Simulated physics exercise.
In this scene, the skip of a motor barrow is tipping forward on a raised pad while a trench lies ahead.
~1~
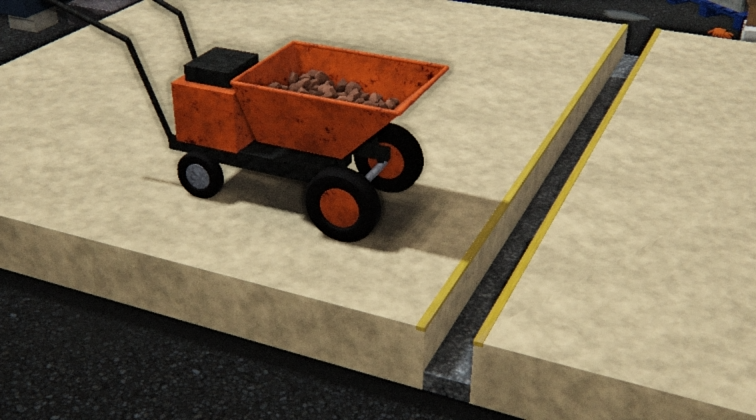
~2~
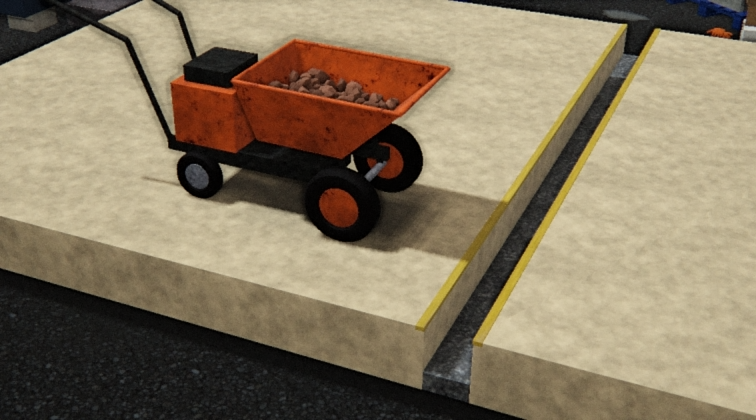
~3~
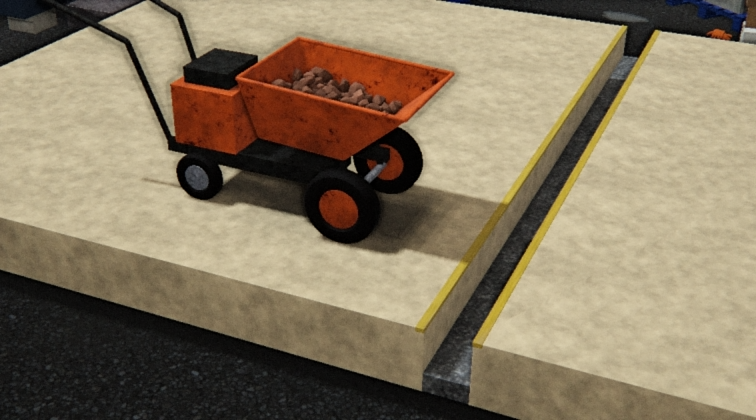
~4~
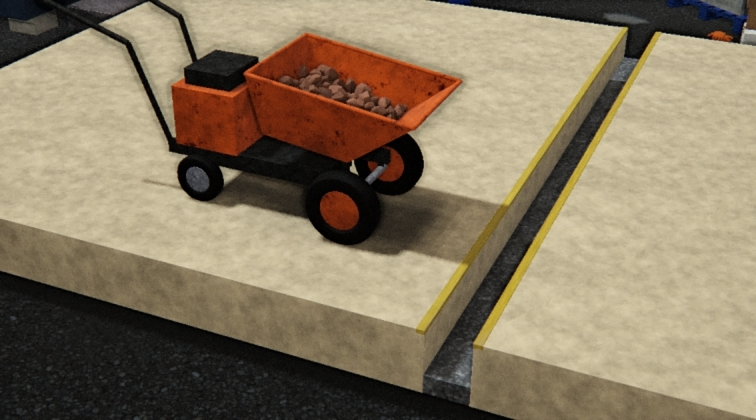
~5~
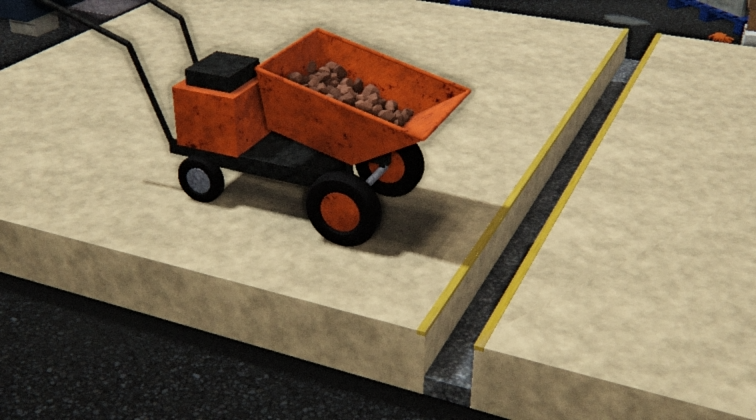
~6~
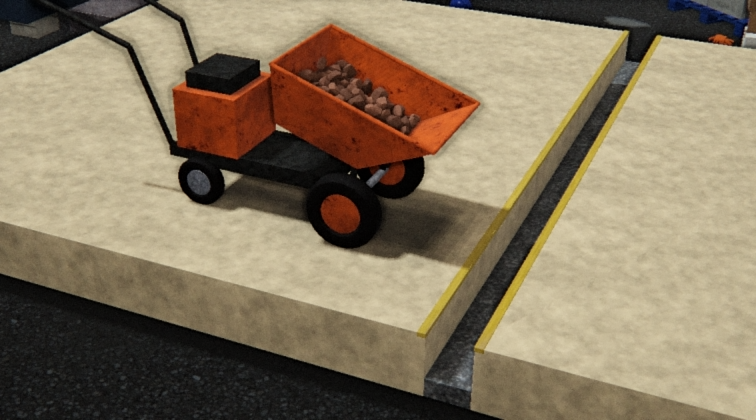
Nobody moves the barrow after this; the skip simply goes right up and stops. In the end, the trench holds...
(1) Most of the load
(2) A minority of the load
(1) Most of the load.
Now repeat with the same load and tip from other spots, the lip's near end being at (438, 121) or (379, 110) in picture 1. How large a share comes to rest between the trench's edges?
First try: Some 20 %; second try: 50 %.
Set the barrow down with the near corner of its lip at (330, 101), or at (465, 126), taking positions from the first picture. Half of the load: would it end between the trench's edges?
At the earlier place the lesser portion ends between the edges, at the later place the lesser portion.
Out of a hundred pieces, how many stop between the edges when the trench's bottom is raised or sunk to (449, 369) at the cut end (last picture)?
Estimate: Approx. 70 per cent.
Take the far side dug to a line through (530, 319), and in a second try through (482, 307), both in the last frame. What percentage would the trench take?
I'd put it near 90 in a hundred, then near 60 in a hundred.
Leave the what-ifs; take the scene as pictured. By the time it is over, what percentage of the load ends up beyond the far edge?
5 %.
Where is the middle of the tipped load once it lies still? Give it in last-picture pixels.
About pixel (504, 277).
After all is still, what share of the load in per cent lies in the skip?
Estimate: 10 %, roughly.
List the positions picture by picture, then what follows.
In the first picture, lip of the skip at (399, 114), level; top of the load at (303, 94), lumps of rubble; first edge of the trench at (444, 291); far edge at (500, 305), the trench under half as wide as the skip, and about as deep as wide.
In the second picture, lip of the skip at (400, 115), level; top of the load at (304, 93).
In the third picture, lip of the skip at (405, 121), tipped barely; top of the load at (300, 92).
In the fourth picture, lip of the skip at (413, 129), tipped a little; top of the load at (306, 89).
In the fifth picture, lip of the skip at (423, 139), tipped a little; top of the load at (307, 91).
In the sixth picture, lip of the skip at (433, 153), tipped clearly; top of the load at (316, 88); first edge of the trench at (445, 297); far edge at (501, 311).
Soon, skip tipped steeply; all in the skip.
A while on, skip tipped right over; most in the skip; a stray few short of the trench; a small part in or heaped over the trench.
Towards the end, skip tipped right over; about a quarter in the skip; most in or heaped over the trench; a small part beyond it.
Finally, skip tipped right over; a small part in the skip; most in or heaped over the trench; a small part beyond it.
